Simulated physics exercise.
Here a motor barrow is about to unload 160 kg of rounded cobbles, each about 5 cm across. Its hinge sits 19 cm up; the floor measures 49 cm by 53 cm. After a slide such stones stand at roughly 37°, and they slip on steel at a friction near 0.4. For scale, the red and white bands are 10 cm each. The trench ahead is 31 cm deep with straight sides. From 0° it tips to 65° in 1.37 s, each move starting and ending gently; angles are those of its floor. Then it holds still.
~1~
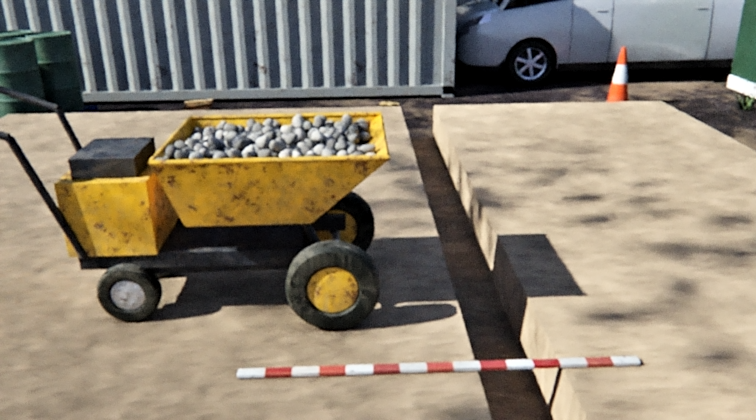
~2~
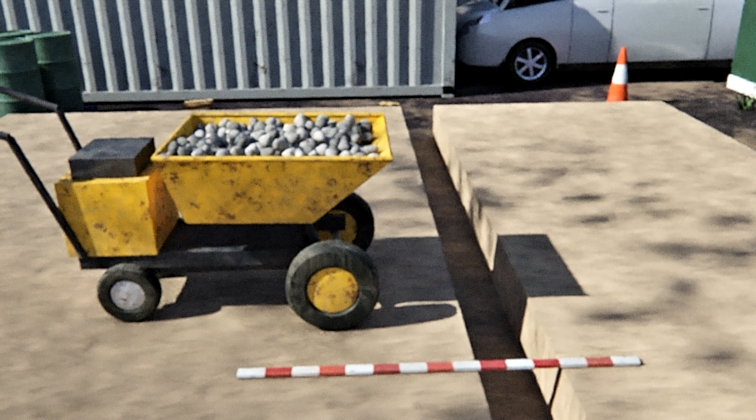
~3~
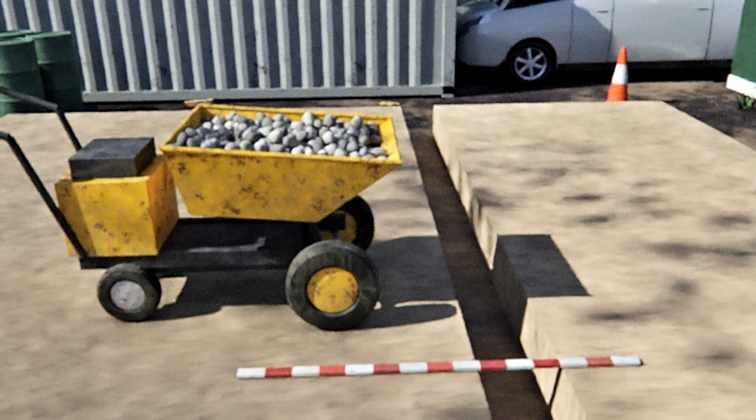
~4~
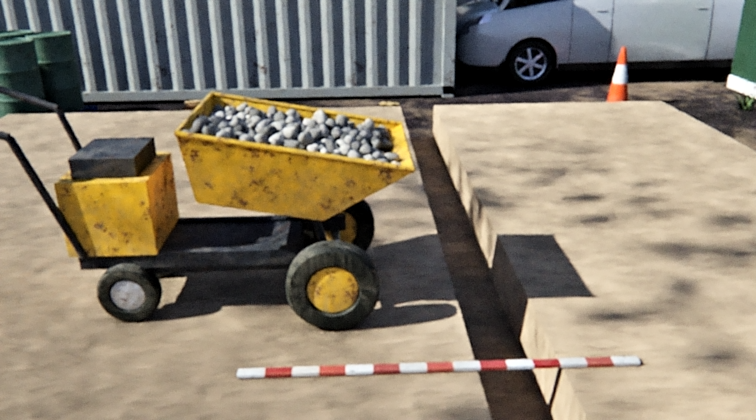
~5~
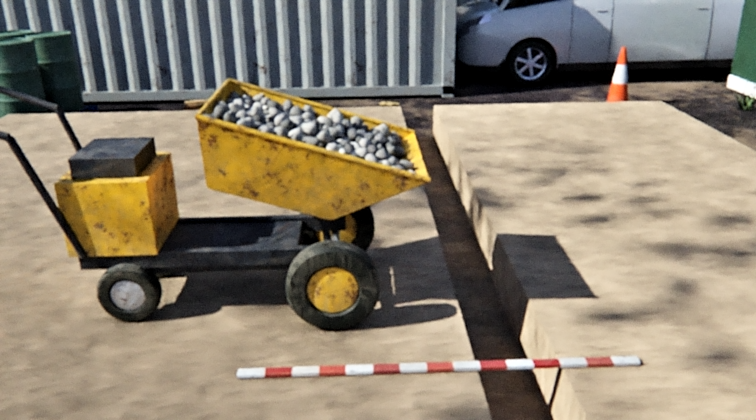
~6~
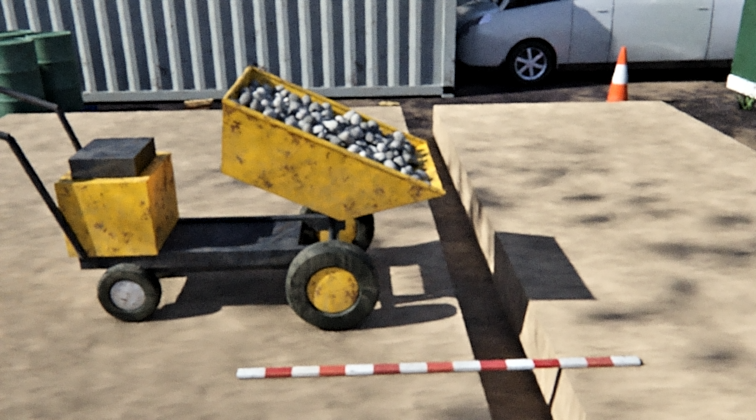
At first, a yellow motor barrow heaped with grey rounded cobbles stands with its skip level, left of a narrow trench and a red and white pole. The skip then begins tilting slowly, its rear rising and its lip dipping rightward. It steepens further, with the stones still inside.
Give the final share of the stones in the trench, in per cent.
Close to 68 in a hundred.
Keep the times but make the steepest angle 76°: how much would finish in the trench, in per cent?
Then about 80 per cent.
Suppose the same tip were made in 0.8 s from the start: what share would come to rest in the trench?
Then about 55 per cent.
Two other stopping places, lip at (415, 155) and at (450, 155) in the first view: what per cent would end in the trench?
First some 45, then 20 per cent.
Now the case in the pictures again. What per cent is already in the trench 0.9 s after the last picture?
Some 35 per cent.
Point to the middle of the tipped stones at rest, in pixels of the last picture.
Their middle is at about (505, 318).
Then, 0.4 s after the last picture the floor is at 55°, 99 % in the skip, 1 % in the trench; the foremost stones are at (474, 224).
Then, 0.9 s after the last picture the floor is at 65°, 49 % in the skip, 34 % in the trench, 17 % past the trench; the foremost stones are at (580, 271).
Then, 1.2 s after the last picture the floor is at 65°, 16 % in the skip, 53 % in the trench, 31 % past the trench; the foremost stones are at (658, 260).
Then, 3.2 s after the last picture the floor is at 65°, 0 % in the skip, 68 % in the trench, 32 % past the trench; the foremost stones are at (705, 241).
